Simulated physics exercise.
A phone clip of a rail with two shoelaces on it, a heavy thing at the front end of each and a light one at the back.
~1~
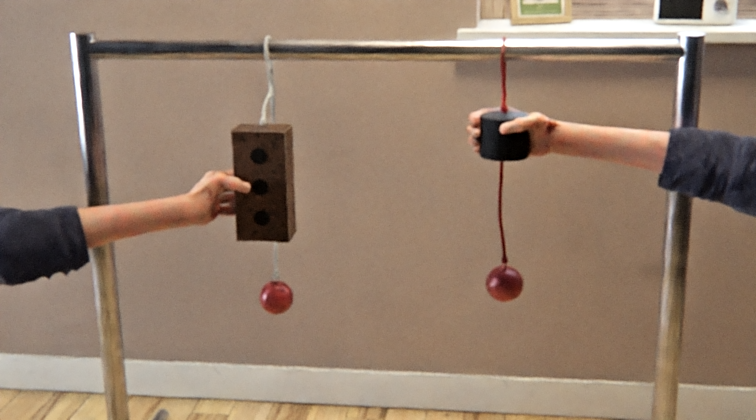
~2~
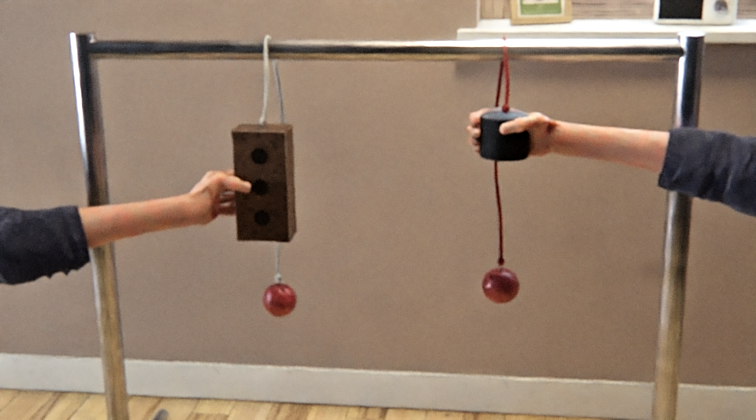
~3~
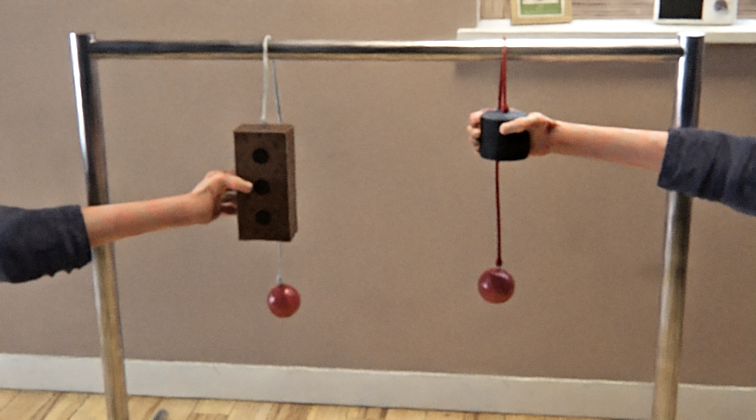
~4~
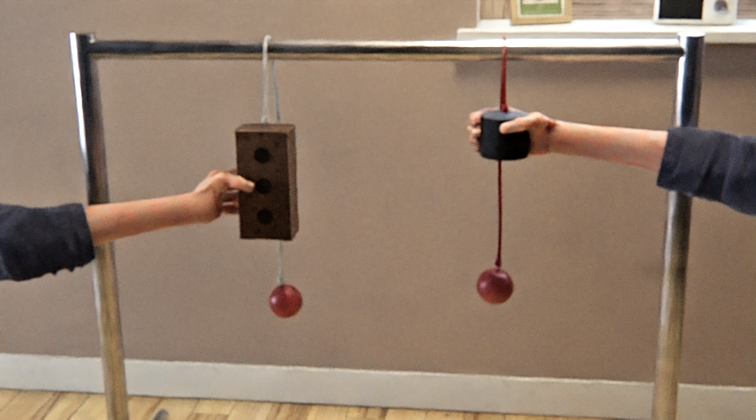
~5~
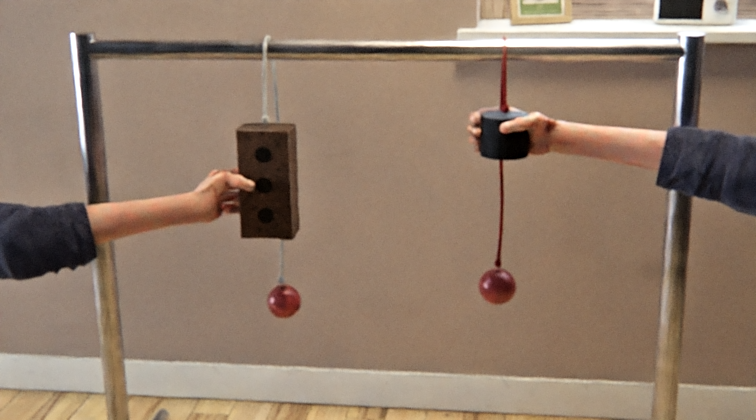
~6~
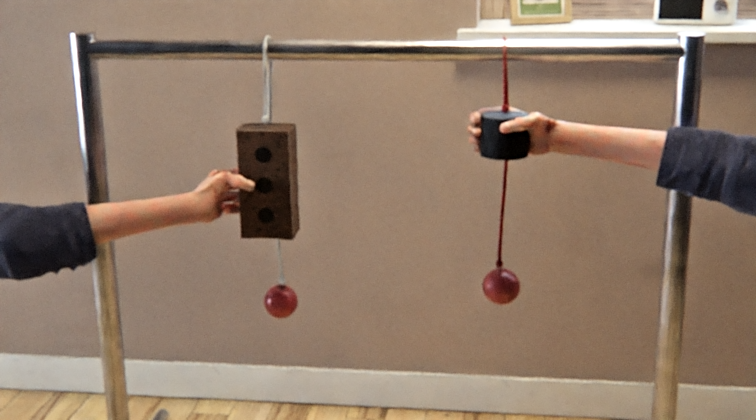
We see two hands holding a brown block and a black cylinder beneath a metal rail with cords on it, while the small red ball below each sways slightly, first toward the other, then back.
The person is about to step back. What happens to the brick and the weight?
In the end the brick pulls its rope through and the weight runs down to the floor.
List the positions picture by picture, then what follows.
Brick (264, 183); weight (505, 136); left apple (276, 297); right apple (505, 283), in the first frame.
Brick (265, 183); weight (505, 136), in the second frame.
Brick (266, 183); weight (505, 136), in the third frame.
Brick (268, 182); weight (505, 136), in the fourth frame.
Brick (268, 181); weight (505, 135), in the fifth frame.
Brick (268, 181); weight (505, 135); left shoelace only laid over the rail; right shoelace only laid over the rail, in the sixth frame.
Then, 0.46 s later than the last view, brick on the floor; weight dropping near (498, 342).
Then, 0.86 s later than the last view, brick on the floor; weight on the floor.
Finally, brick on the floor; weight on the floor. The brick runs down to the floor and the weight drops.
